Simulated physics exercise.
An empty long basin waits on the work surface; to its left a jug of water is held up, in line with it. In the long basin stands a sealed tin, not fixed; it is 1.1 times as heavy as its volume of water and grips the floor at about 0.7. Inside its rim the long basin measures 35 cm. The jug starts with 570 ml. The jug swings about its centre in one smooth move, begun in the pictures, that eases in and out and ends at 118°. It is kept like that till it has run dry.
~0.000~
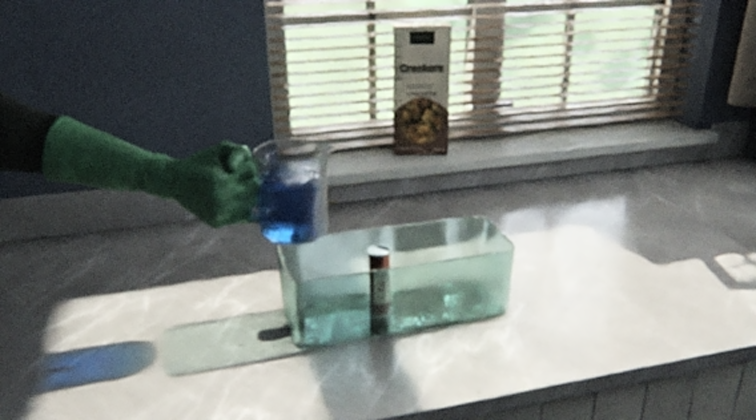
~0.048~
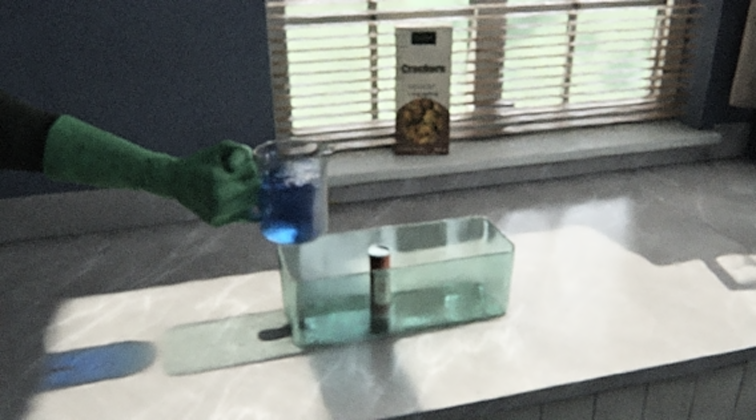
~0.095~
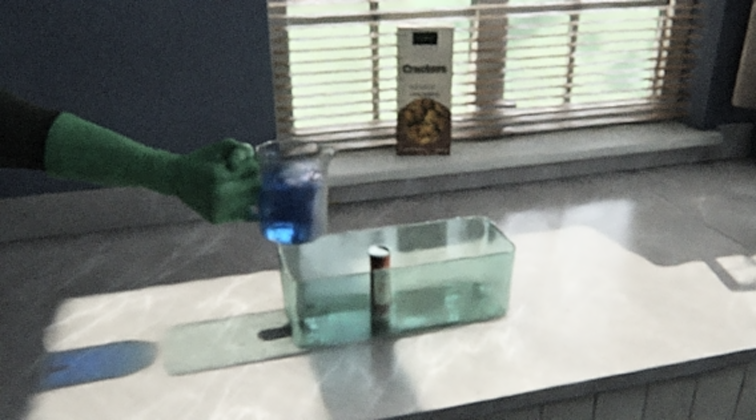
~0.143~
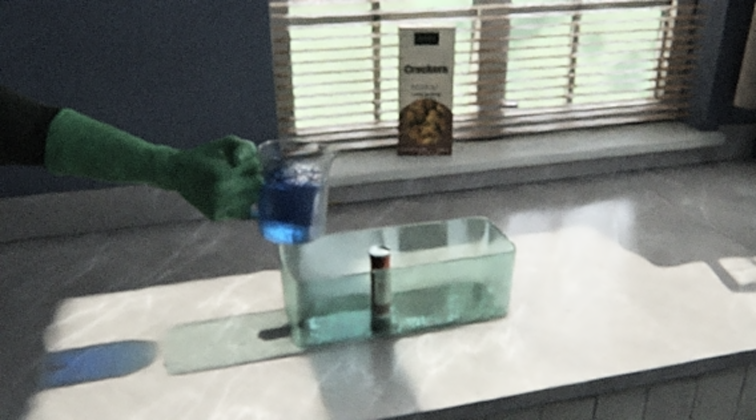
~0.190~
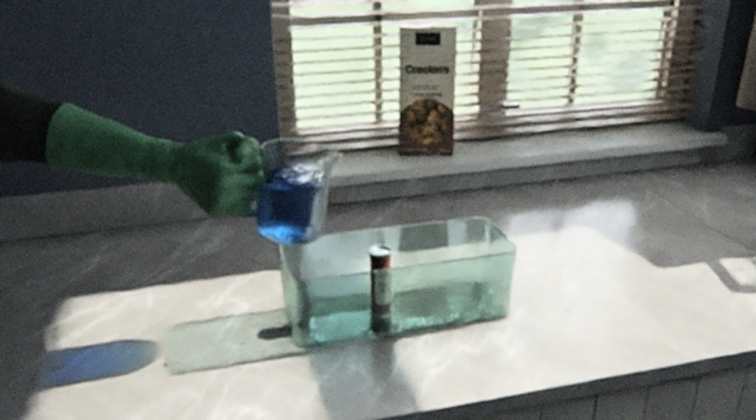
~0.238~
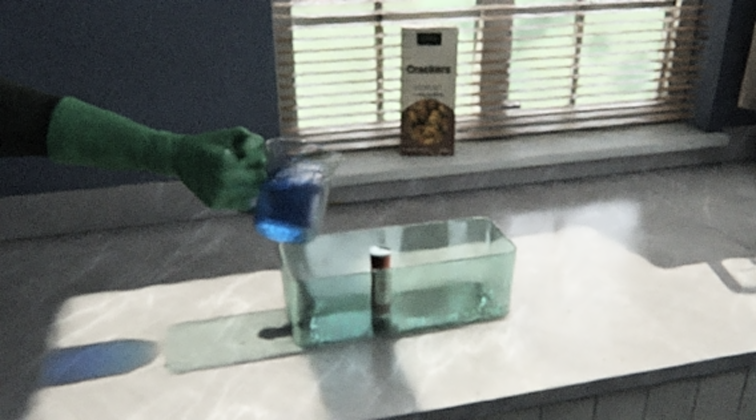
Green-gloved hand holding a jug of blue liquid above a clear long basin's left end, tilting it slightly to the right.
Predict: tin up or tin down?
The tin goes over.
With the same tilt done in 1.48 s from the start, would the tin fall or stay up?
Then it goes over.
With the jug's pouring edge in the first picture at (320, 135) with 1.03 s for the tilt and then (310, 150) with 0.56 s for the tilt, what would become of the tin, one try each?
First it falls; then it keeps standing.
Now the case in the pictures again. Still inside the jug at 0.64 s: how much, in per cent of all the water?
Near 86 in a hundred.
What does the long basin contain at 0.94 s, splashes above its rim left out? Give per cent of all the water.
About 68 per cent.
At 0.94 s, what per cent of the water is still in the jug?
Near 20 in a hundred.
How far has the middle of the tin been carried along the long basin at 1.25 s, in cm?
About 8 cm.
By 0.64 s the tilt is 76° and 86 per cent is still to pour; the tin stands where it began.
By 0.94 s the tilt is 113° and 20 per cent is still to pour; the tin stands where it began.
By 1.25 s the tilt is 118° and 0 per cent is still to pour; the tin lies on its side.
By 1.59 s the tilt is 118° and 0 per cent is still to pour; the tin lies on its side.
At rest the tin lies on its side.
